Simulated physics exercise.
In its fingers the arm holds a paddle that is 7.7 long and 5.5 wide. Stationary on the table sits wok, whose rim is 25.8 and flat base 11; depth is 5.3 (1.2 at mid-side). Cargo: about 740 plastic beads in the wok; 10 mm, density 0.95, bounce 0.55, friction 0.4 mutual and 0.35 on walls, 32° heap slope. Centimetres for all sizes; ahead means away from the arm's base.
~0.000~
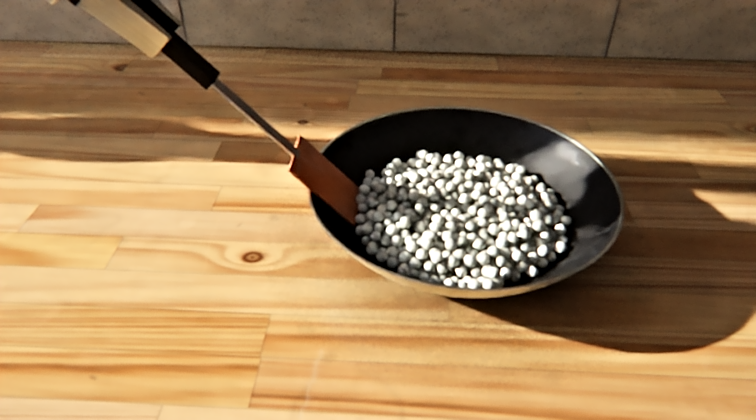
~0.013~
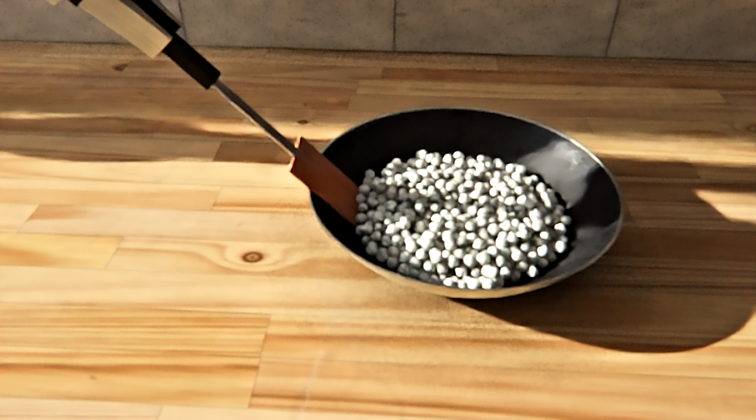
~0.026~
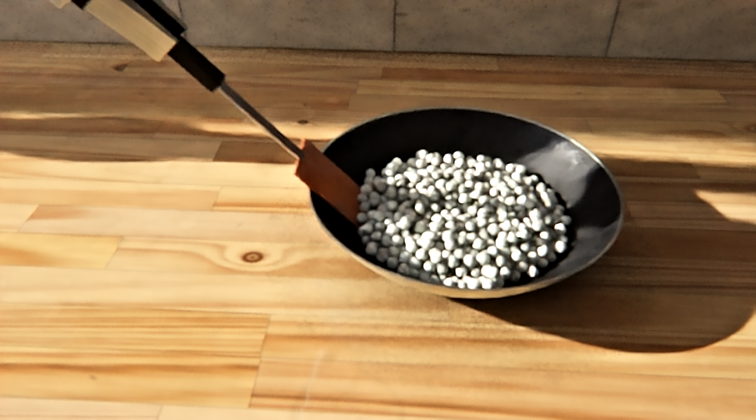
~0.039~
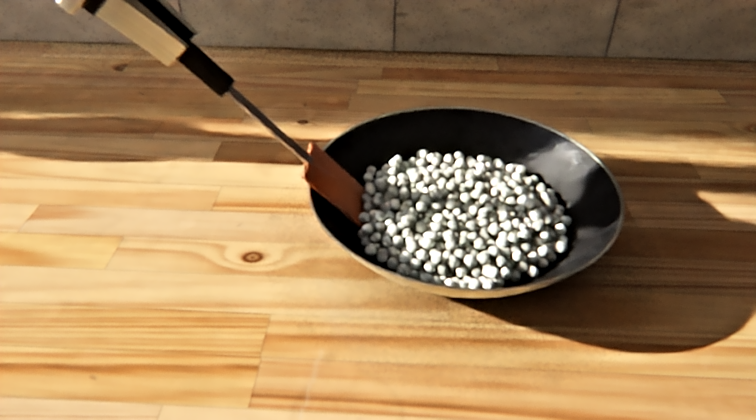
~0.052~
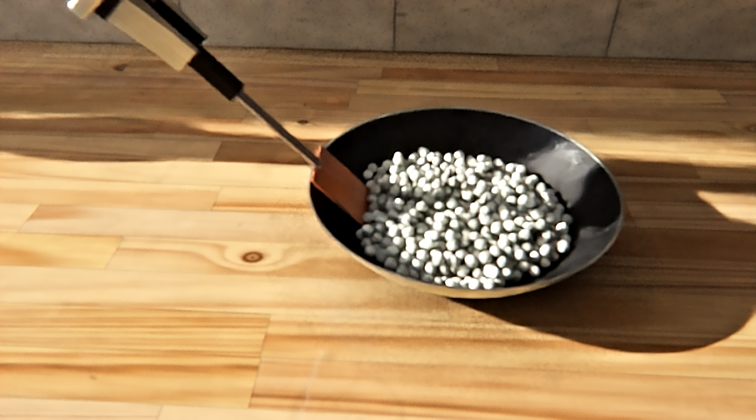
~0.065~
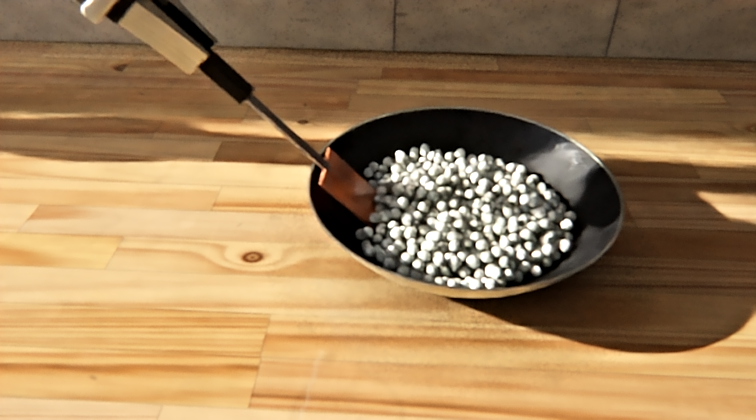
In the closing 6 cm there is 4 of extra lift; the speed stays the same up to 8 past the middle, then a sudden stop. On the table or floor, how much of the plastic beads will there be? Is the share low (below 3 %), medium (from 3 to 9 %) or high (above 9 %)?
The share is medium, from 3 to 9 %.
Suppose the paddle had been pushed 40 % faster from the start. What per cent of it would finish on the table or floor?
In that case, around 10 per cent would end on the table or floor.
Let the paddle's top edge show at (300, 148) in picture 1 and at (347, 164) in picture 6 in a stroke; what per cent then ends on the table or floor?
Around 10 per cent finishes there.
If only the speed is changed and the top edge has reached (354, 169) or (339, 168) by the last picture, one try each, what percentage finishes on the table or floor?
Around 15 per cent, then around 10 per cent.
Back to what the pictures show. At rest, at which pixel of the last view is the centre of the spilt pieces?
Close to (716, 229) in pixels.
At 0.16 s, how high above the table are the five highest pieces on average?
Somewhere near 4 cm, I'd say.
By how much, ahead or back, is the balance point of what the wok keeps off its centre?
About 3.0 cm ahead.
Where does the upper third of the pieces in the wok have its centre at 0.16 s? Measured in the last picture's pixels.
Around (500, 208).
After 0.16 s, sloping 47°, highest piece 4 above the table; 744 in the wok.
After 0.26 s, sloping 47°, highest piece 5 above the table; 744 in the wok.
After 0.50 s, sloping 47°, highest piece 7 above the table; 709 in the wok, 31 on the table or floor, 4 on the blade or in flight.
After 1.55 s, sloping 47°, highest piece 6 above the table; 708 in the wok, 36 on the table or floor.
In the end, 708 in the wok, 36 on the table or floor. That is 5 % on the table or floor.
